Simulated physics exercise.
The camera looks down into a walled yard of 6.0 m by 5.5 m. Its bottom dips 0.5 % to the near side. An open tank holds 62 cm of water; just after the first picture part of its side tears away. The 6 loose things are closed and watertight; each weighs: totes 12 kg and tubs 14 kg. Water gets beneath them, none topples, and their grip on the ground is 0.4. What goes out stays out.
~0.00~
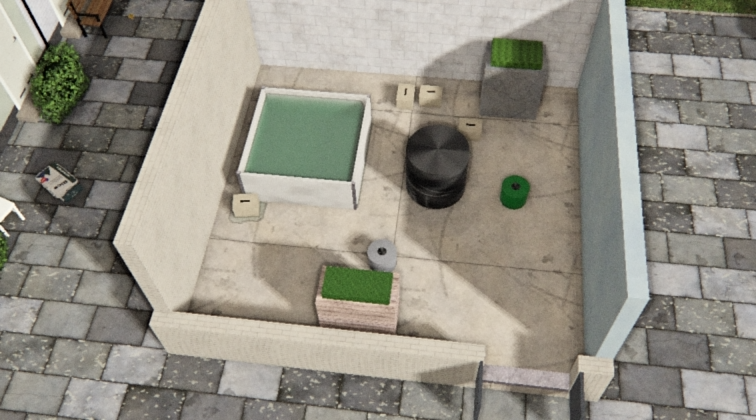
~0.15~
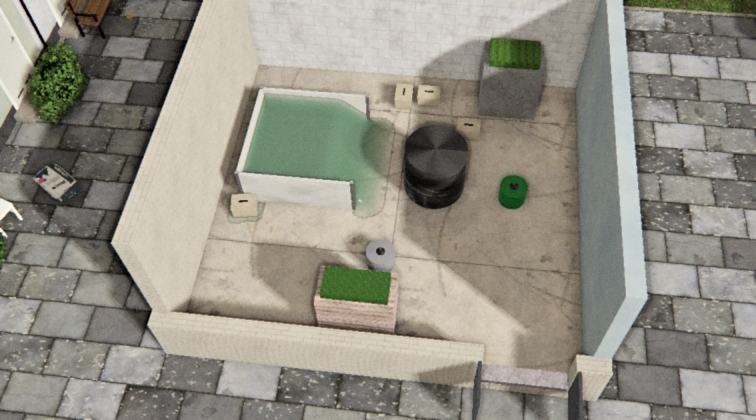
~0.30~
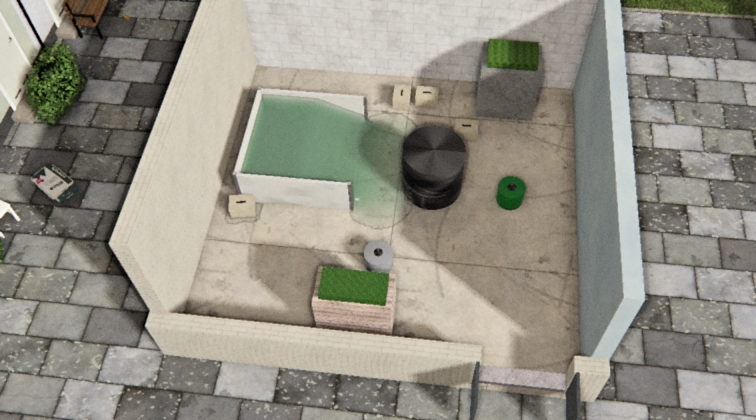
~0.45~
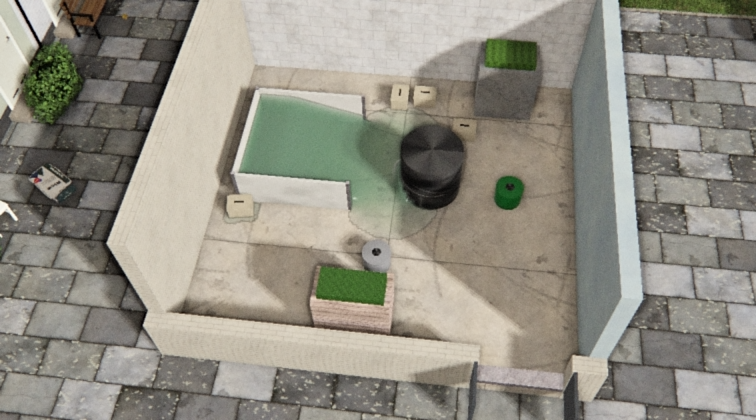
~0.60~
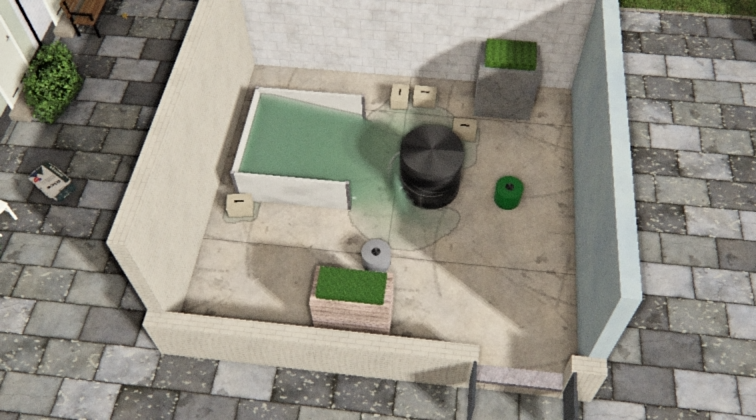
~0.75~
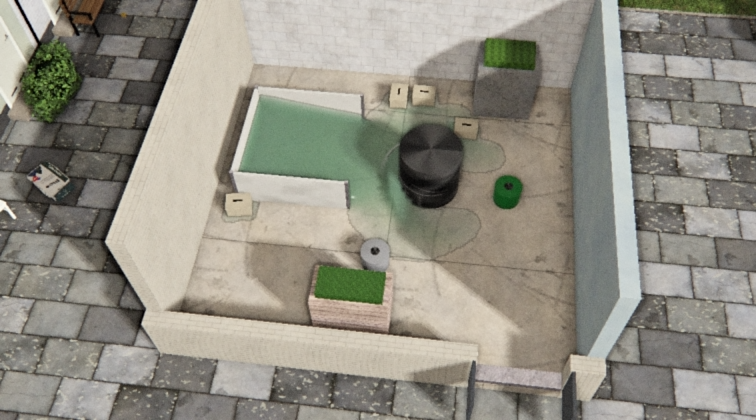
The clip shows a walled yard from above, where the right side of a white tank of green water opens and water spreads rightward across the ground around a black cylinder, while the surrounding blocks and tubs stay put.
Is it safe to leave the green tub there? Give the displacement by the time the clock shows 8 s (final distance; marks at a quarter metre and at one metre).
Green tub is nudged along.
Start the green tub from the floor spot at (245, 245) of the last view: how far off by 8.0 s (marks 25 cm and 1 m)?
It holds its place.
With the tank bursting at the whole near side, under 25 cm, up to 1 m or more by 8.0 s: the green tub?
In that case the green tub slides a little.
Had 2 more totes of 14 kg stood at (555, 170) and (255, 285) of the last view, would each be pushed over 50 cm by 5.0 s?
In turn: More, under.
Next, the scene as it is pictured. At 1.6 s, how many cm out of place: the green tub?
Roughly 0 cm by then.
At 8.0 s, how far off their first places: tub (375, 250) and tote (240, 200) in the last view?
In turn: 80 cm, 0 cm.
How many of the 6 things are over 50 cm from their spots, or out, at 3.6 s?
4 of them.
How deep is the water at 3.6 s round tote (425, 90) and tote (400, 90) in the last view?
About 4 and 5 cm.
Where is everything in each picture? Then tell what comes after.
In the first frame, the green tub at (516, 186), on the bottom; water covers 3.2 m2; 0 of 6 have shifted.
In the second frame, the green tub at (514, 186) rests on the ground; 4.2 m2 under water; 0 of 6 have shifted.
In the third frame, the green tub at (512, 187), on the bottom; water covers 5.3 m2; 0 of 6 have shifted.
In the fourth frame, the green tub at (510, 187), on the bottom; water covers 6.3 m2; 0 of 6 have shifted.
In the fifth frame, the green tub at (510, 187), on the bottom; water covers 7.3 m2; 0 of 6 have shifted.
In the sixth frame, the green tub at (509, 186) rests on the ground; water covers 8.4 m2; 0 of 6 have shifted.
After 1.6 s the green tub is near (509, 186), 0.0 m from its start, aground; 0 of 6 are out; 0 afloat.
After 3.6 s the green tub is near (509, 186), 0.0 m from its start, aground; 0 of 6 are out; 1 afloat.
After 5.6 s the green tub is near (506, 205), 0.4 m from its start, aground; 0 of 6 are out; 0 afloat.
After 8.0 s the green tub is near (506, 211), 0.5 m from its start, aground; 0 of 6 are out; 0 afloat.
